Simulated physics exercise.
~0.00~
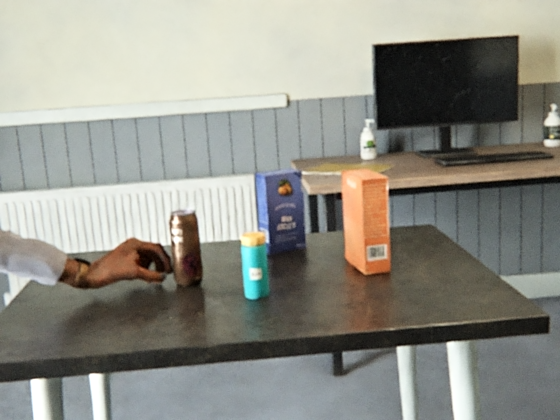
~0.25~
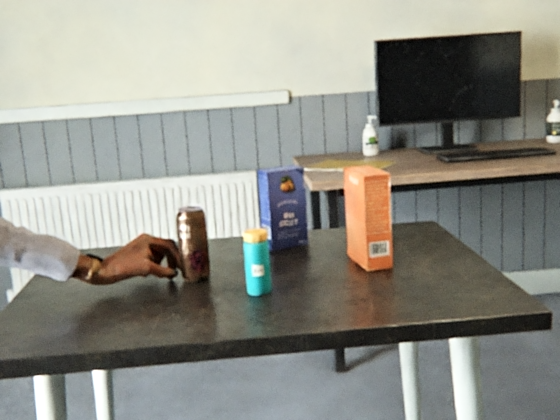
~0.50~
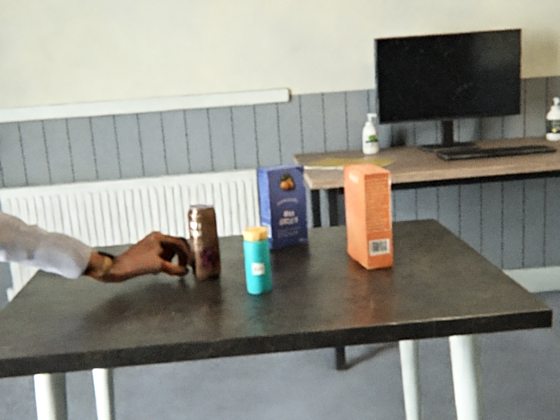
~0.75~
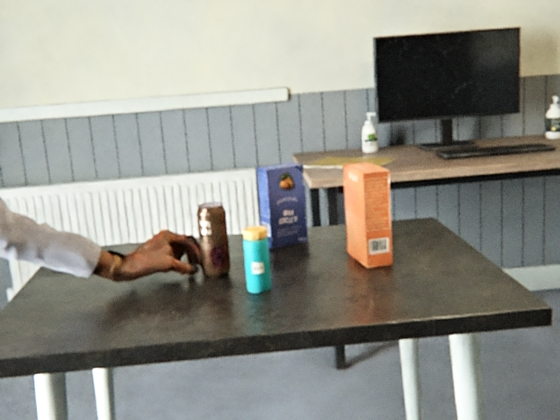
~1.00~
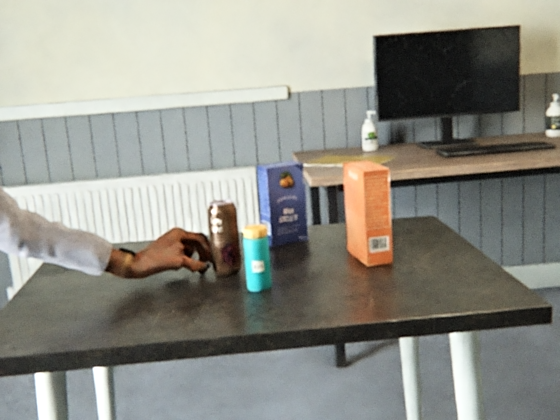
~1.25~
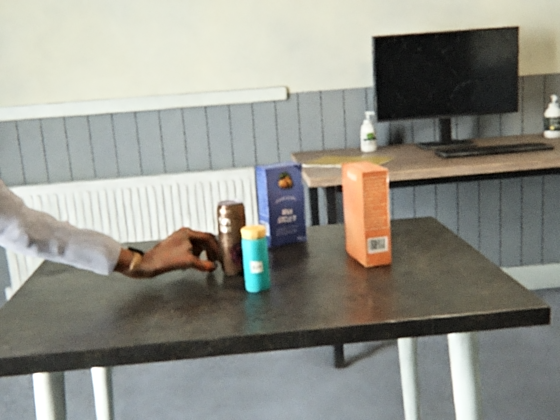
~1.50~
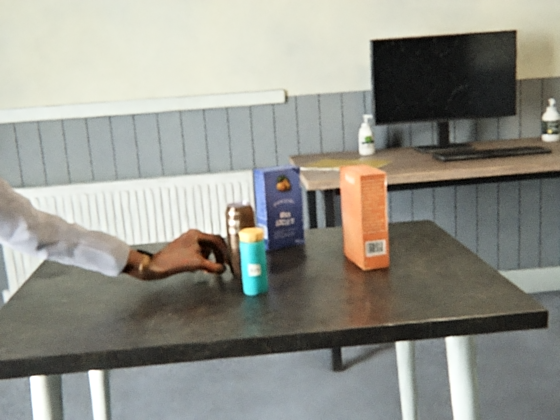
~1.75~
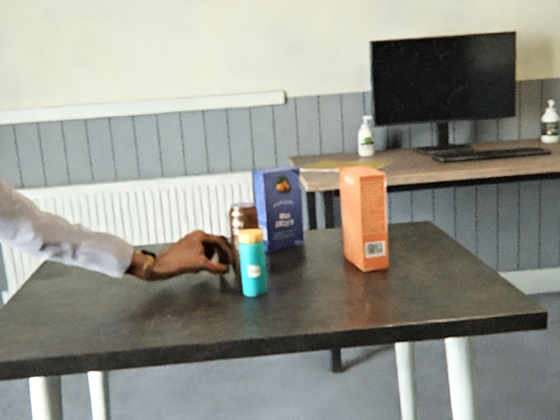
To begin with, a hand reaches in from the left toward a brown can on a dark table, where a turquoise shaker, a blue packet and an orange packet also stand. The fingers meet the can and push it slowly to the right, and it slides upright across the tabletop. The hand keeps pushing until the can passes behind the turquoise shaker, which partly hides it. At the end the can stands upright between the shaker and the blue packet, with the hand still close by and the other items where they began.
